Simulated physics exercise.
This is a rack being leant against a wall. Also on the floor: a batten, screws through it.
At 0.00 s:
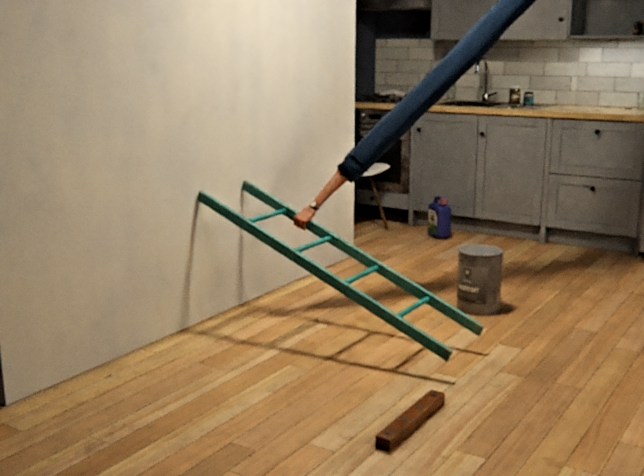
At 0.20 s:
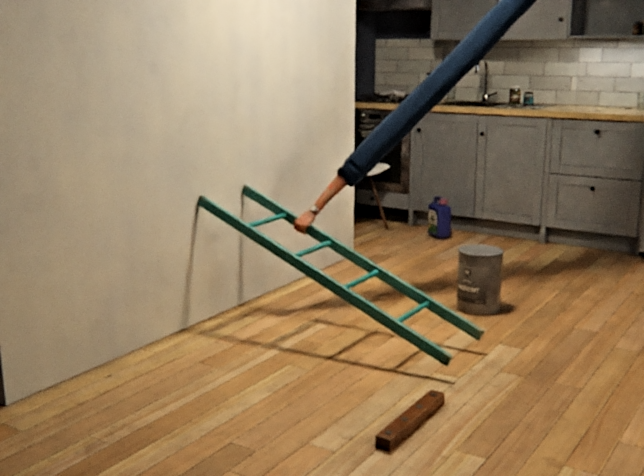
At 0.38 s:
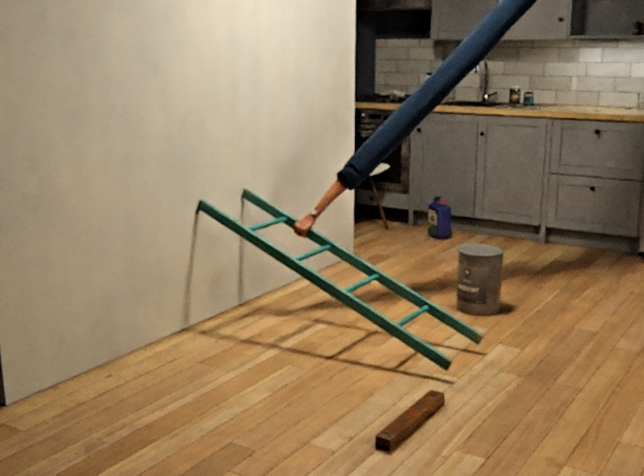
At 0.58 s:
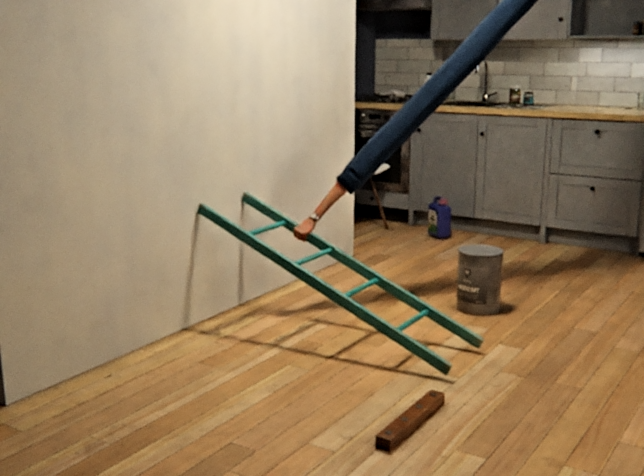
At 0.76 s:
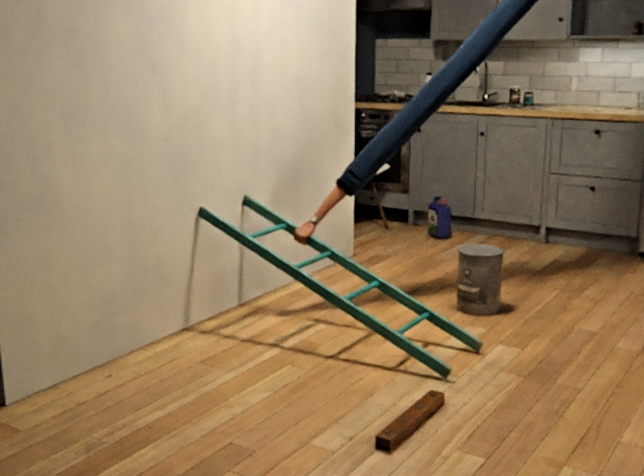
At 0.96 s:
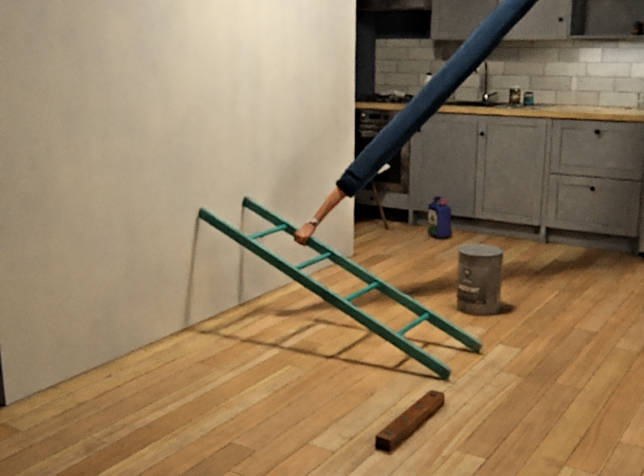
A turquoise rack leaned at a low slant against the wall while a hand in a dark blue sleeve held it, easing its lower end down slightly toward the wooden floor before keeping it still.
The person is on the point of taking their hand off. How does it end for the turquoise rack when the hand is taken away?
It's going to go down, I think.
After 1.22 s, turquoise rack tipped 10° from how it was near (341, 303).
At rest (2.4 s), the turquoise rack gives way at the feet, near (344, 333); the bystanders in place.
